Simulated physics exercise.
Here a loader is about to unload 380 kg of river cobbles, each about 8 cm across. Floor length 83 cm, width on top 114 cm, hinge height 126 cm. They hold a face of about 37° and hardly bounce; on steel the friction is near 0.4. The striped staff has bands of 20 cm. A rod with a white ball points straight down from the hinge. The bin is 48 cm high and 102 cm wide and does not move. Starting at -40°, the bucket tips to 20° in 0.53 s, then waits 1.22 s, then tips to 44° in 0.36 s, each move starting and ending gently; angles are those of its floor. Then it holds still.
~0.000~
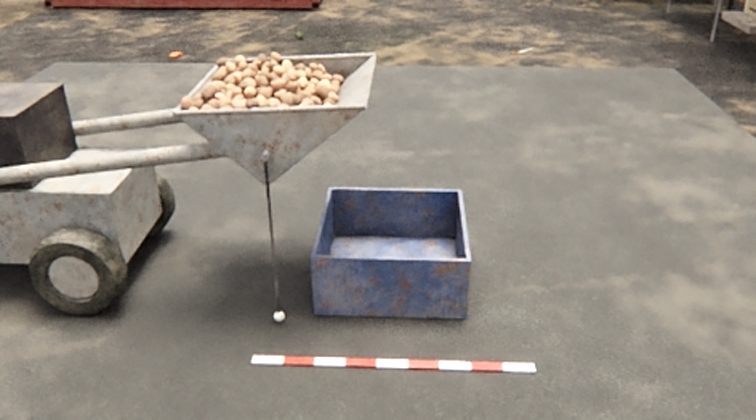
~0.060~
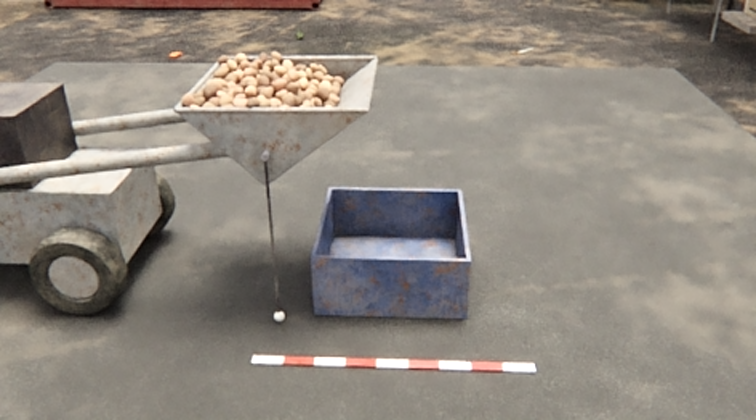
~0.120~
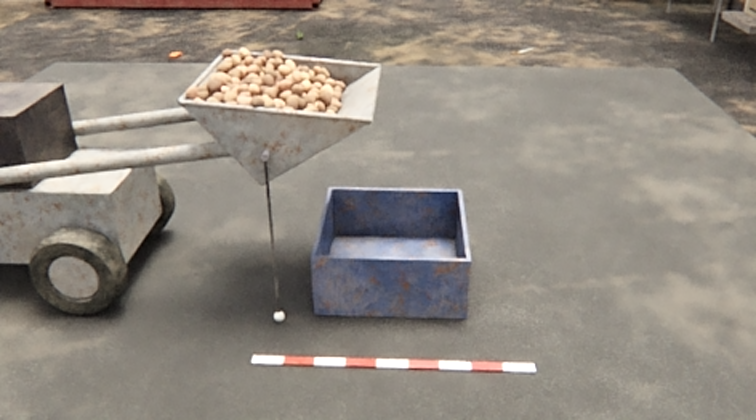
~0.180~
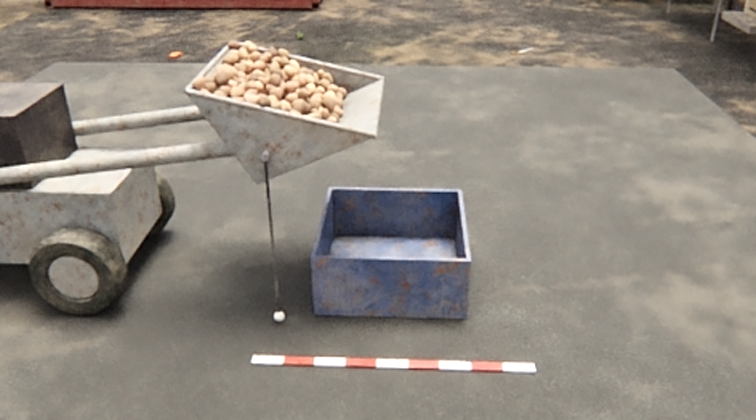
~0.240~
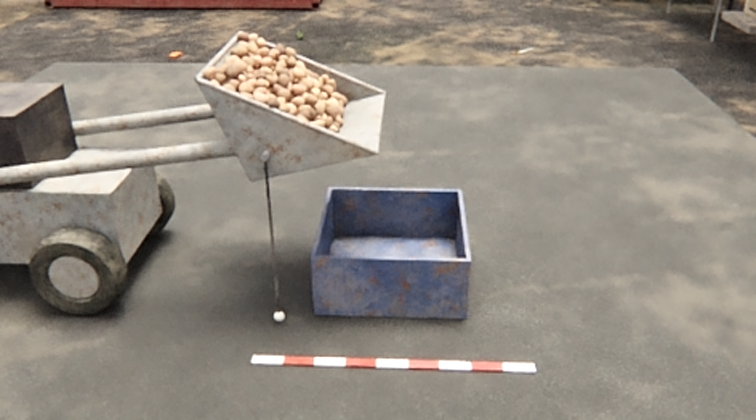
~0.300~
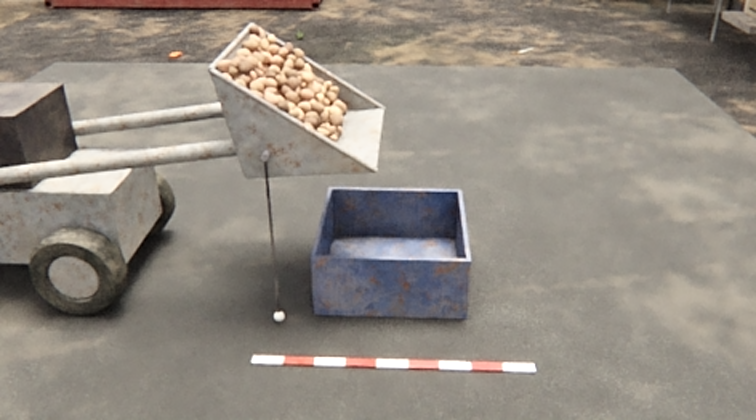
A grey loader's raised bucket, heaped with brown cobbles, tilted steadily forward to the right, its back edge rising and its lip lowering, while the stones shifted inside and the blue bin stayed empty.
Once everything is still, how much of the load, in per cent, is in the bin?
About 85 per cent.
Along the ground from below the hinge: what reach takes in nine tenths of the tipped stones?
About 120 cm.
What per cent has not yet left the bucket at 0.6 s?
Roughly 100 per cent is still inside.
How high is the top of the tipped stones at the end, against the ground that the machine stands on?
About 38 cm above it.
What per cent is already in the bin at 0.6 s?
About 0 per cent by then.
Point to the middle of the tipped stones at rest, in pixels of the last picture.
Around (410, 258).
After 0.4 s the floor is at 11°; 100 % in the bucket; the foremost stones are at (337, 136).
After 0.6 s the floor is at 20°; 99 % in the bucket, 1 % in the bin; the foremost stones are at (367, 174).
After 2.6 s the floor is at 44°; 0 % in the bucket, 87 % in the bin, 13 % beside or beyond the bin; the foremost stones are at (539, 300).
After 5.1 s the floor is at 44°; 0 % in the bucket, 87 % in the bin, 13 % beside or beyond the bin; the foremost stones are at (539, 300).
